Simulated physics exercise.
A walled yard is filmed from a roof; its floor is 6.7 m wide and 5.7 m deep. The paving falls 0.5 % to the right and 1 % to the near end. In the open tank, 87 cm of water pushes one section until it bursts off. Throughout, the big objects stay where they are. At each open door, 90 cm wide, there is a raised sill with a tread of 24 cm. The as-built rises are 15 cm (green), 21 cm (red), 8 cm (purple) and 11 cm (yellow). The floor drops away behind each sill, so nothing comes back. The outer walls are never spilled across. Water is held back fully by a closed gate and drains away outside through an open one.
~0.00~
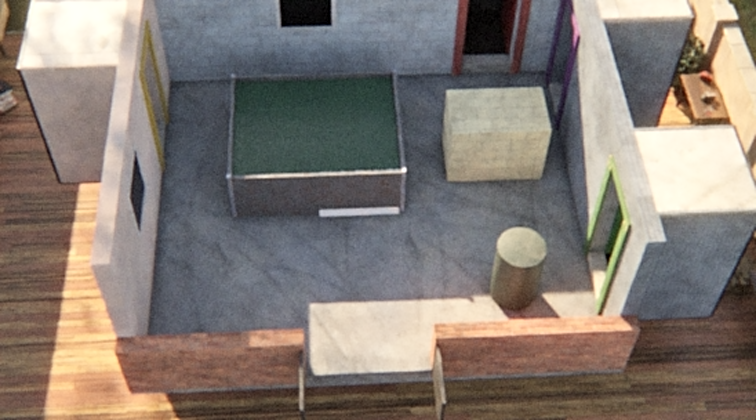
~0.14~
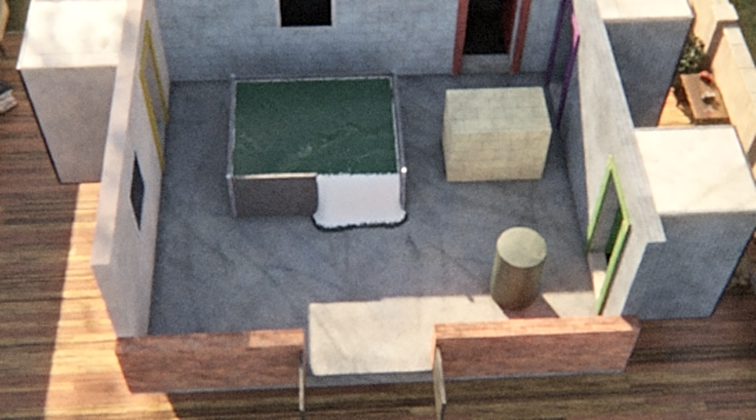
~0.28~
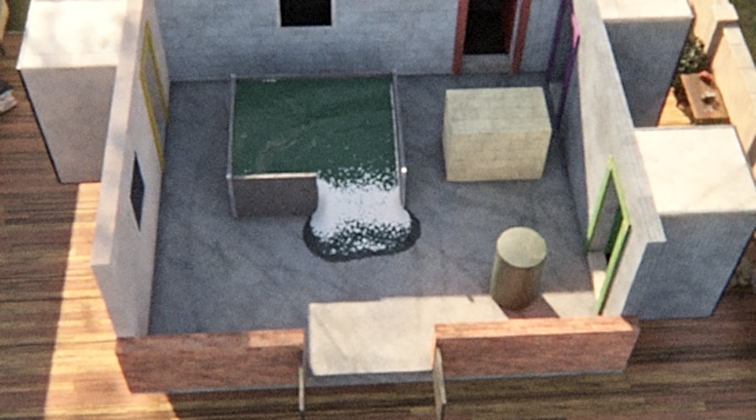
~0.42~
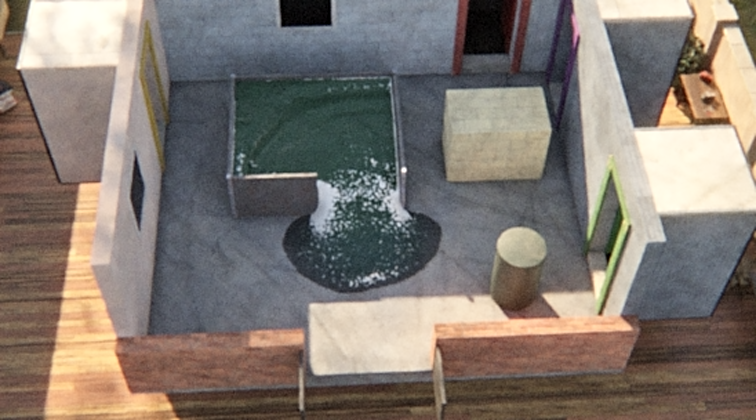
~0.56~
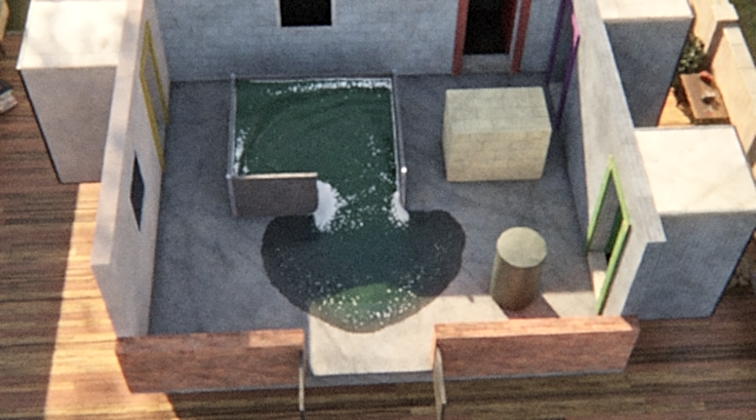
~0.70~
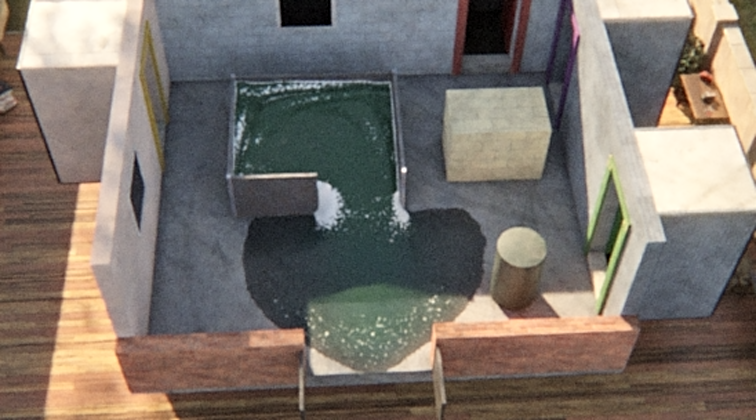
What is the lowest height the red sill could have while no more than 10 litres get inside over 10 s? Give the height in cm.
6.5 cm.
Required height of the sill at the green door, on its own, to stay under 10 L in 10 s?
Door green, min height approx. 20 cm.
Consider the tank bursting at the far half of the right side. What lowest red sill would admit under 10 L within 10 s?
Some 34 centimetres.
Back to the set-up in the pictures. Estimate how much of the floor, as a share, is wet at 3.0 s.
I'd say near 50 percent is wet.
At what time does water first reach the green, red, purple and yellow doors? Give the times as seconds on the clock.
Arrival: Green 1.8 s, red 4.5 s, purple 3.8 s, yellow 4.0 s.
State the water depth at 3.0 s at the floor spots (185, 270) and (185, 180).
Near 4 cm at the first spot and 0 cm at the second.
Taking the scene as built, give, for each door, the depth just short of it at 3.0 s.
Green door 21 cm, red door 0 cm, purple door 0 cm, yellow door 0 cm.
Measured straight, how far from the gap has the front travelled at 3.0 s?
4.4 metres.
After 1.4 s water covers 35 % of the floor, deepest (50 cm) near (375, 218); it has not reached the red door.
After 3.0 s water covers 50 % of the floor, deepest (35 cm) near (606, 347); it has not reached the red door.
After 10.0 s water covers 100 % of the floor, deepest (14 cm) near (594, 348); 6 cm at the red door, 0 litres in over its 21 cm sill.
At the red door as built, the water arrived by 4.7 s and peaked near 9 cm at 5.2 s.
Run again over the same 10 s with other heights there, 14 litres in over 6 cm, 4 litres over 8 cm. The limit of 10 litres is kept from about 6.5 cm up.
